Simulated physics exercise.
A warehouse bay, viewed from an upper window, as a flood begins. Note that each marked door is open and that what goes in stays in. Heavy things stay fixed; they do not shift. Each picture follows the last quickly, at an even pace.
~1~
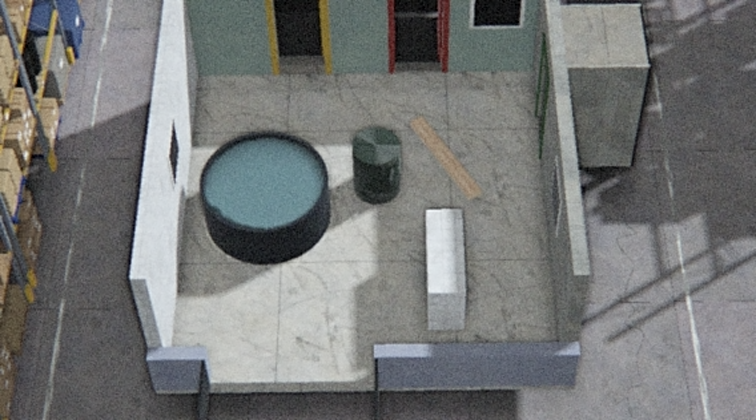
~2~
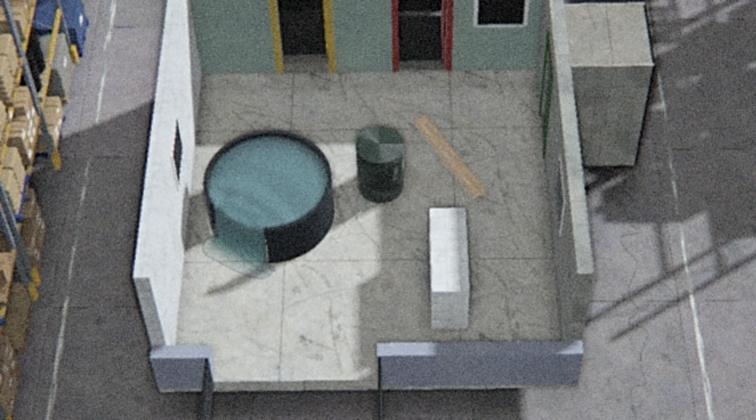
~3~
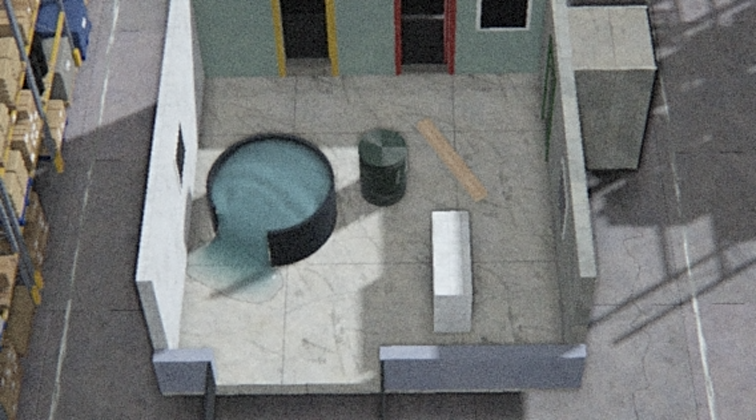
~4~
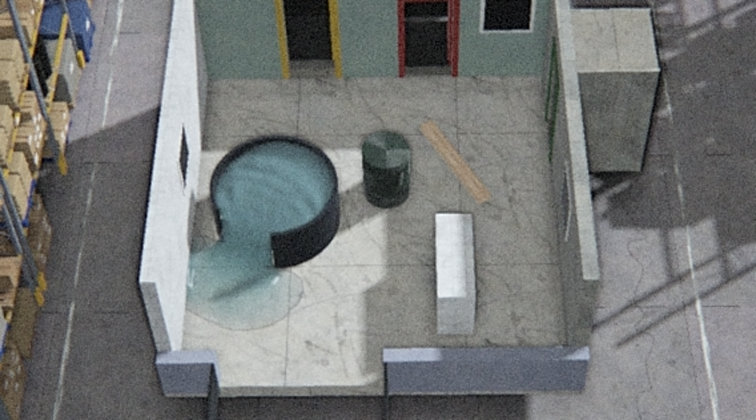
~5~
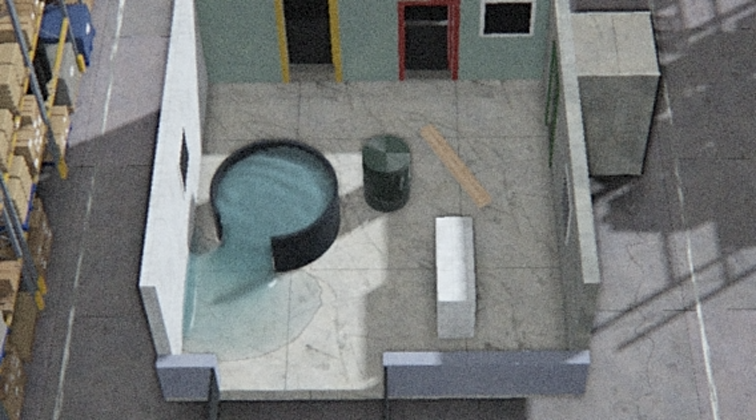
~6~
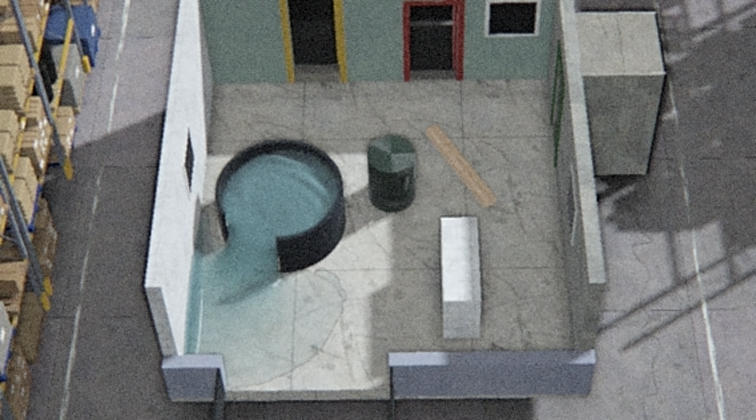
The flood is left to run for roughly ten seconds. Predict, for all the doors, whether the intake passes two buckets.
My prediction: At the green door it does not pass two; at the red door it does not pass two; at the yellow door it does not pass two.
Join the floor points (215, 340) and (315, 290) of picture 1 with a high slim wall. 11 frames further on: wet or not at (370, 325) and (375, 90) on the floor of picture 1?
Inundated; unwetted.
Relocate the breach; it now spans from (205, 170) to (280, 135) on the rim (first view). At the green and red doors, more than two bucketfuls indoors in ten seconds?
Green: Exceeds it; red: Exceeds it.
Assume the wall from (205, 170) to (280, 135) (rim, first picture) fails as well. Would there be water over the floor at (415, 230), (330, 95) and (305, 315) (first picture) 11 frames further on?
First kept bare, second soaked through, third kept bare.
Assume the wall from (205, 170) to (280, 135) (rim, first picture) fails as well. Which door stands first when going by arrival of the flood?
Call it the one in yellow.
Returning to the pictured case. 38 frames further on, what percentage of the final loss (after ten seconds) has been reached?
Close to 80 per cent.
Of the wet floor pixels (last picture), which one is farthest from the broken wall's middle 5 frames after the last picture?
Close to (348, 377), I think.
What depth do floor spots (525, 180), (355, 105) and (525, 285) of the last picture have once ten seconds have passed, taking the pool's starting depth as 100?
About 2, 2 and 2 percent, in that order.
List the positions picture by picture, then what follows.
In the first picture, the round tank at (264, 183) is whole and still.
In the second picture, water pours out at (238, 243) and has run to (270, 270).
In the third picture, water pours out at (241, 248) and has run to (267, 296).
In the fourth picture, water pours out at (244, 251) and has run to (255, 325).
In the fifth picture, water pours out at (244, 255) and has run to (214, 356).
In the sixth picture, water pours out at (250, 255) and has run to a hidden place.
A moment on, water covers 15 % of the floor; the green door not reached, the red door not reached, the yellow door not reached.
Next, water covers 20 % of the floor; the green door not reached, the red door not reached, the yellow door not reached.
Then, water covers 35 % of the floor; the green door not reached, the red door not reached, the yellow door not reached.
Later, water covers 55 % of the floor; the green door not reached, the red door not reached, the yellow door wet at the sill, nothing in.
In the end, water covers 90 % of the floor; the green door wet at the sill, nothing in, the red door wet at the sill, nothing in, the yellow door wet at the sill, nothing in.
